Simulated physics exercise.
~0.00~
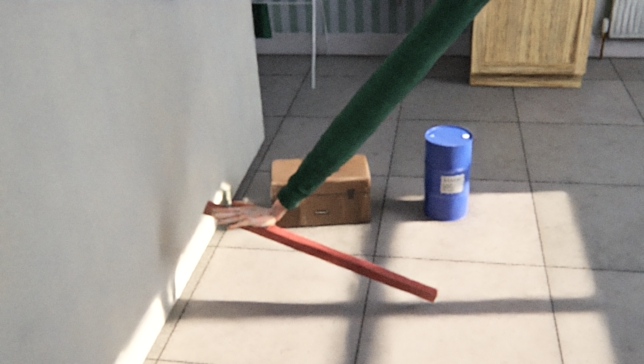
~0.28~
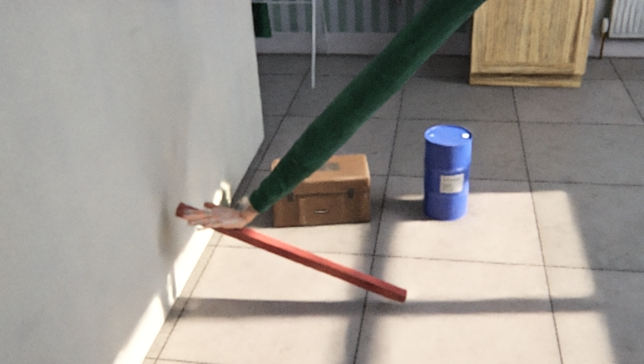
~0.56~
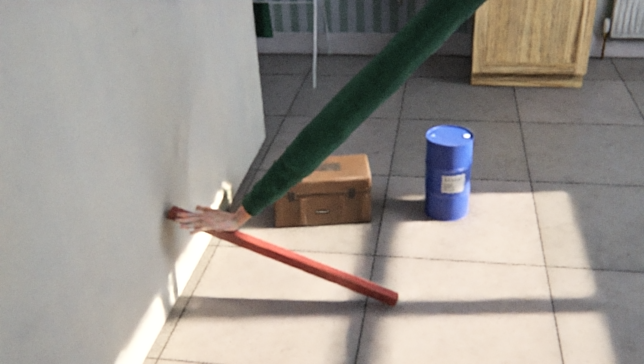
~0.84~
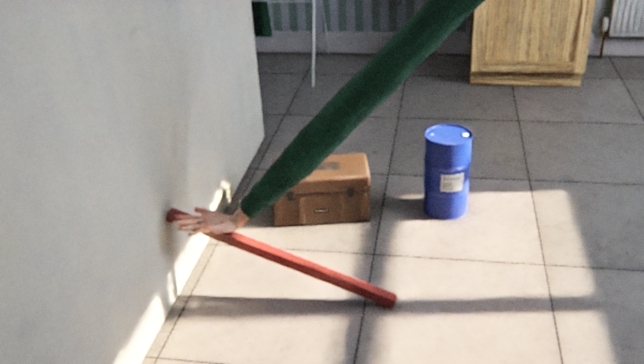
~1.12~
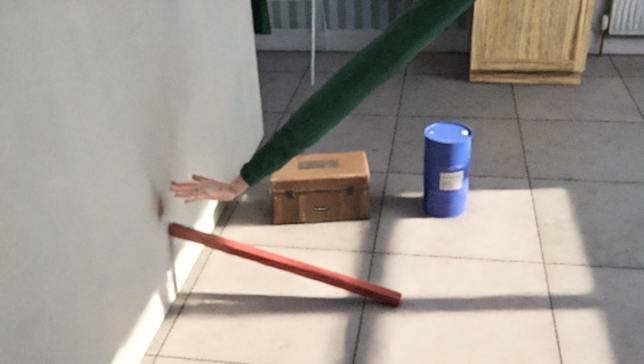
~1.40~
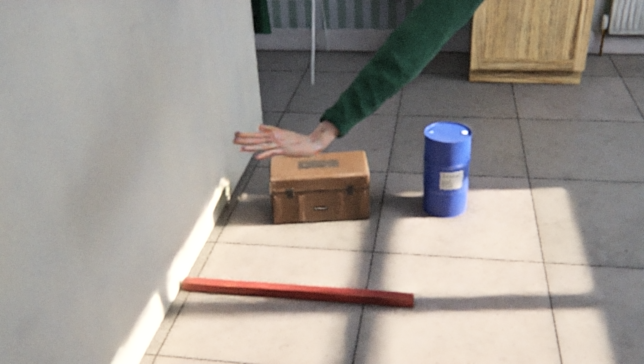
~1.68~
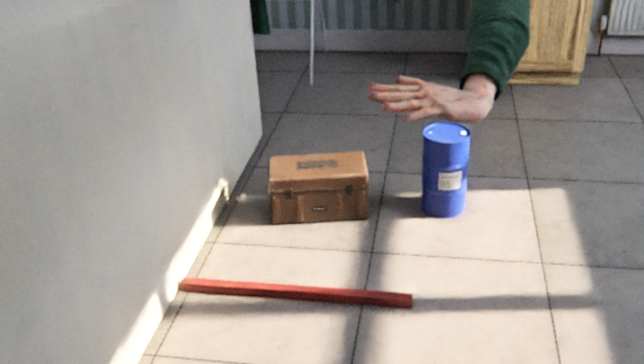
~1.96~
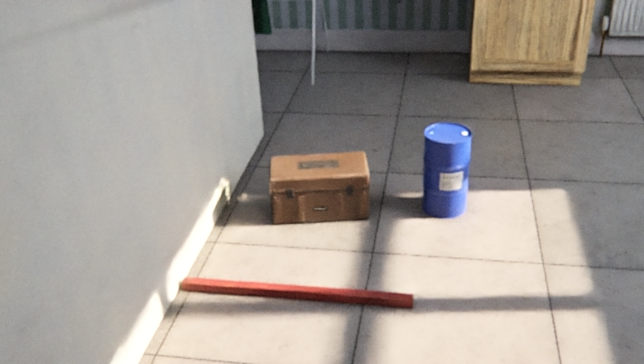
A hand in a green sleeve leaned a red pole against the wall, then let go and drew back, and the pole slid down to lie flat on the tiled floor, while the brown toolbox and blue canister stayed put.
